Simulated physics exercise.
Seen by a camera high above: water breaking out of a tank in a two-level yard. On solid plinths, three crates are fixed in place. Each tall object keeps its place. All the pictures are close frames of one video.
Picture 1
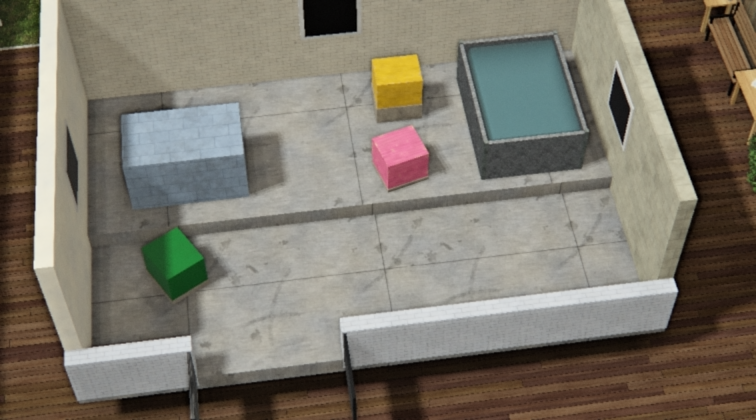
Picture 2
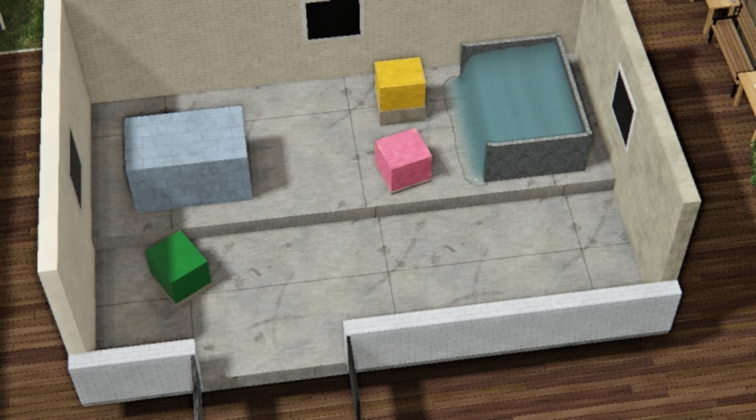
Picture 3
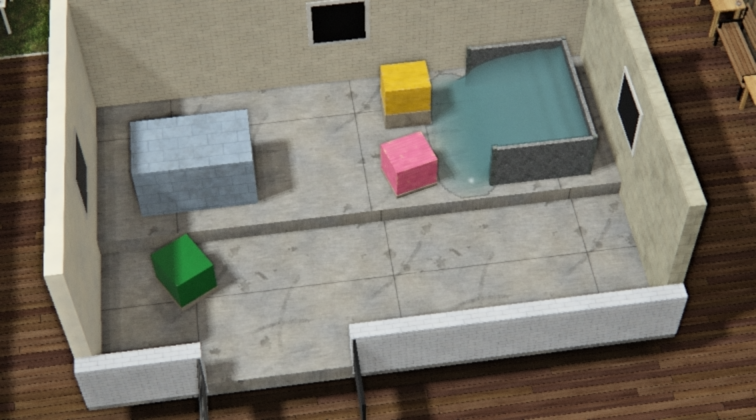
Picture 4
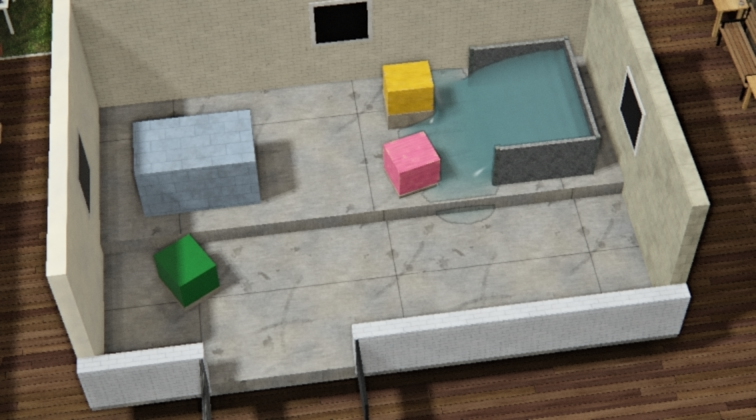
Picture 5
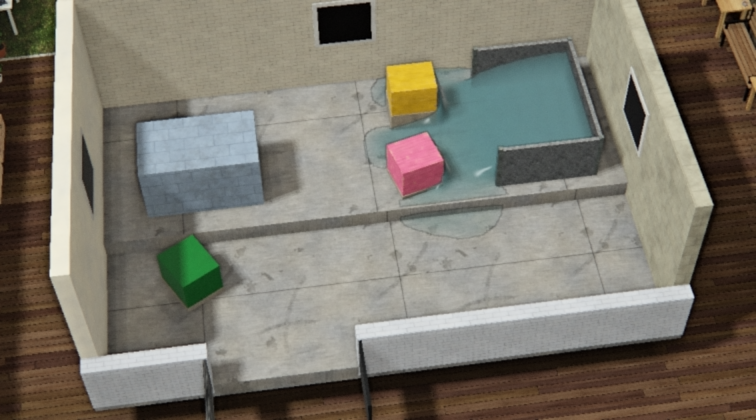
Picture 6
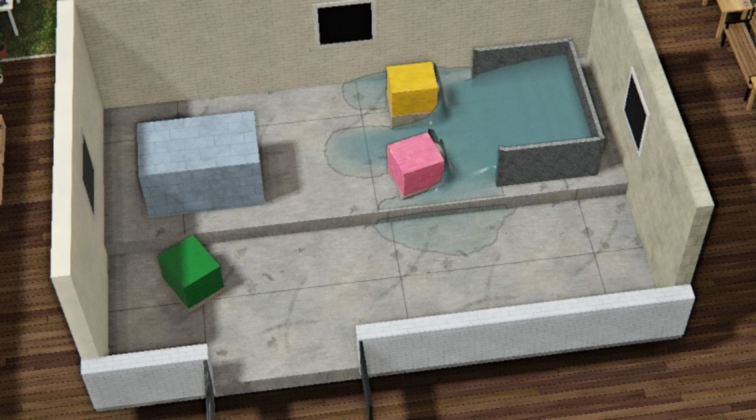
Two-level walled yard with water breaking out of a grey tank, spreading left around yellow and pink blocks and over the step.
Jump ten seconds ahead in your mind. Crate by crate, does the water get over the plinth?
The pink crate is touched by water; the yellow crate is touched by water; the green crate is touched by water.
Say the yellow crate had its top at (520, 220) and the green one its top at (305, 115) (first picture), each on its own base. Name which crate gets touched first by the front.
I would point to the pink-painted one.
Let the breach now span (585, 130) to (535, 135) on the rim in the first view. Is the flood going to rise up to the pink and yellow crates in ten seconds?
First, the pink crate is not reached; second, the yellow crate is not reached.
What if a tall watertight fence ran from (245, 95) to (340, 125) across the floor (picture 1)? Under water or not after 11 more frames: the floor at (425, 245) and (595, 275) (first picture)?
In order, I'd call them inundated and bare.
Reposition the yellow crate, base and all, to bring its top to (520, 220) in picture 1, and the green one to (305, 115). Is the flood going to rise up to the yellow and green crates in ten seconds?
So the yellow one stays high and dry and the green one gets reached.
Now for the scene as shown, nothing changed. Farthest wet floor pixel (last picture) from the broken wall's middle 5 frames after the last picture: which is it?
Approximate pixel: (183, 145).
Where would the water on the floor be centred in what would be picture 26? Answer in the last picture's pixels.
Somewhere near (371, 175).
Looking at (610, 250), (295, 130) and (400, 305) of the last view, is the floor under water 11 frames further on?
Taking the three spots one by one, I'd call them clear, drenched and drenched.
A moment on, water covers 35 % of the floor; the pink crate water round its plinth, the yellow crate water round its plinth, the green crate not reached.
Next, water covers 65 % of the floor; the pink crate water round its plinth, the yellow crate water round its plinth, the green crate water round its plinth.
Then, water covers 80 % of the floor; the pink crate water round its plinth, the yellow crate water round its plinth, the green crate water round its plinth.
Later, water covers 90 % of the floor; the pink crate water round its plinth, the yellow crate water round its plinth, the green crate water round its plinth.
In the end, water covers 95 % of the floor; the pink crate was topped, the yellow crate was topped, the green crate was topped.
